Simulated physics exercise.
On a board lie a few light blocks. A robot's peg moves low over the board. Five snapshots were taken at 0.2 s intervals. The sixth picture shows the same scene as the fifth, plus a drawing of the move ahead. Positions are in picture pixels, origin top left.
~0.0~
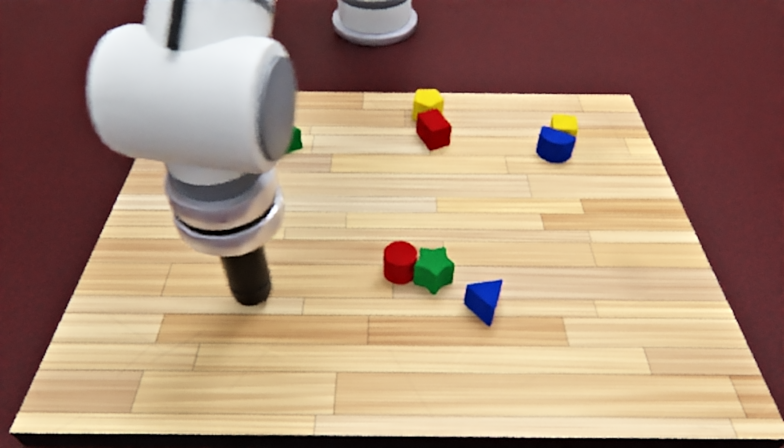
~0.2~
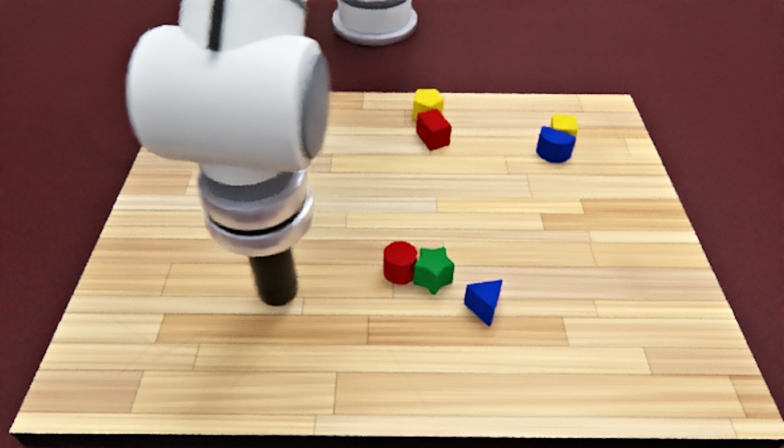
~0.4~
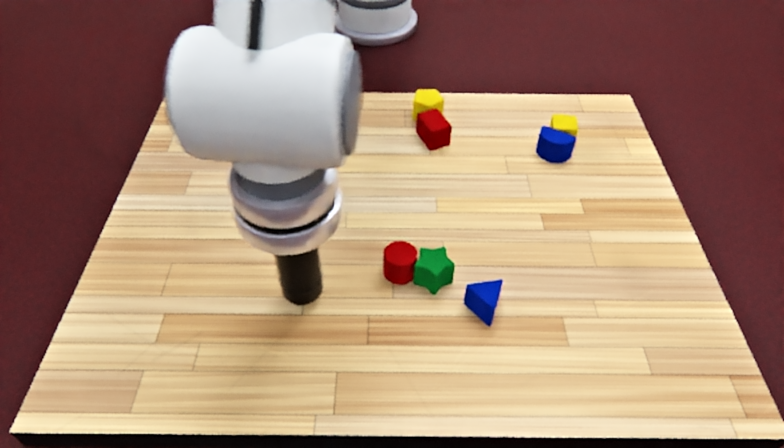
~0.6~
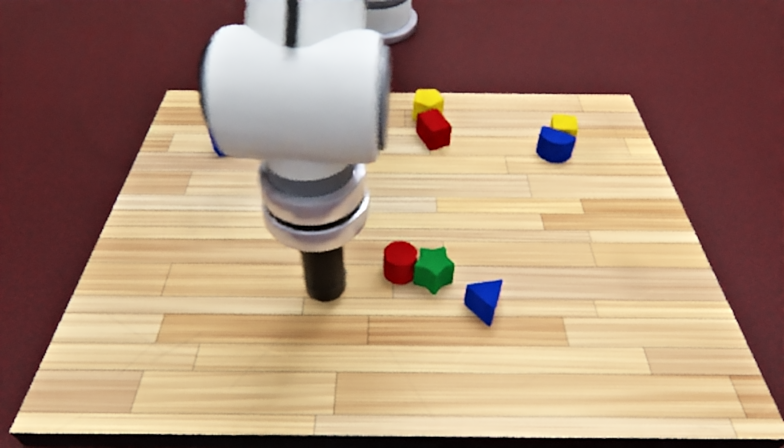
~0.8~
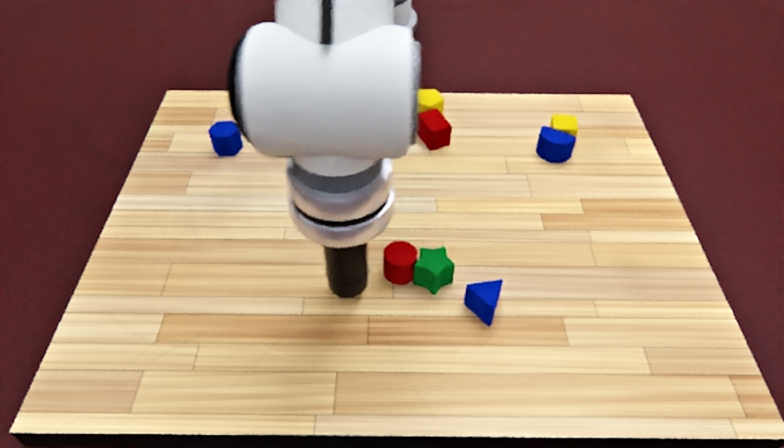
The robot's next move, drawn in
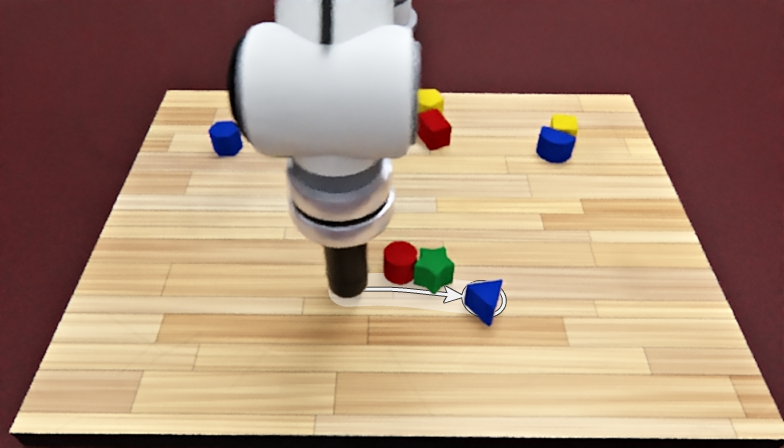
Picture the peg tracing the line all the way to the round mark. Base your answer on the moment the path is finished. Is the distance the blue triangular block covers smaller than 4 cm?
Going by the path, yes.
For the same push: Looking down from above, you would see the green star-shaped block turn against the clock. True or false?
My answer: True.
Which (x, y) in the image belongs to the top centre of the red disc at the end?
I'd expect the centre of its top face to be at (419, 243).
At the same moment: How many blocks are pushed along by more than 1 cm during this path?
A group of three or more is moved.
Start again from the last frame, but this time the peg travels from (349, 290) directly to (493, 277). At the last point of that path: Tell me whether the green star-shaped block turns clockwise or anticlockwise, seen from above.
Watching from overhead, you'd notice the green star-shaped block rotating clockwise.
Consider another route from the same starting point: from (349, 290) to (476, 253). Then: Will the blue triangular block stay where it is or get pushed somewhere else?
The block in question stays where it was by the end.
Drawn move, from (349, 290) over (416, 291) to (484, 299).
On the path given first. One third of the way, peg at (394, 282); red disc at (414, 246); green star-shaped block at (443, 259), turned 15° clockwise.
Two thirds of the way, peg at (440, 287); red disc at (419, 243); green star-shaped block at (464, 255).
At the end, peg at (486, 291); red disc at (419, 243); green star-shaped block at (480, 251), turned 35° anticlockwise; blue triangular block at (523, 303), turned 35° clockwise.
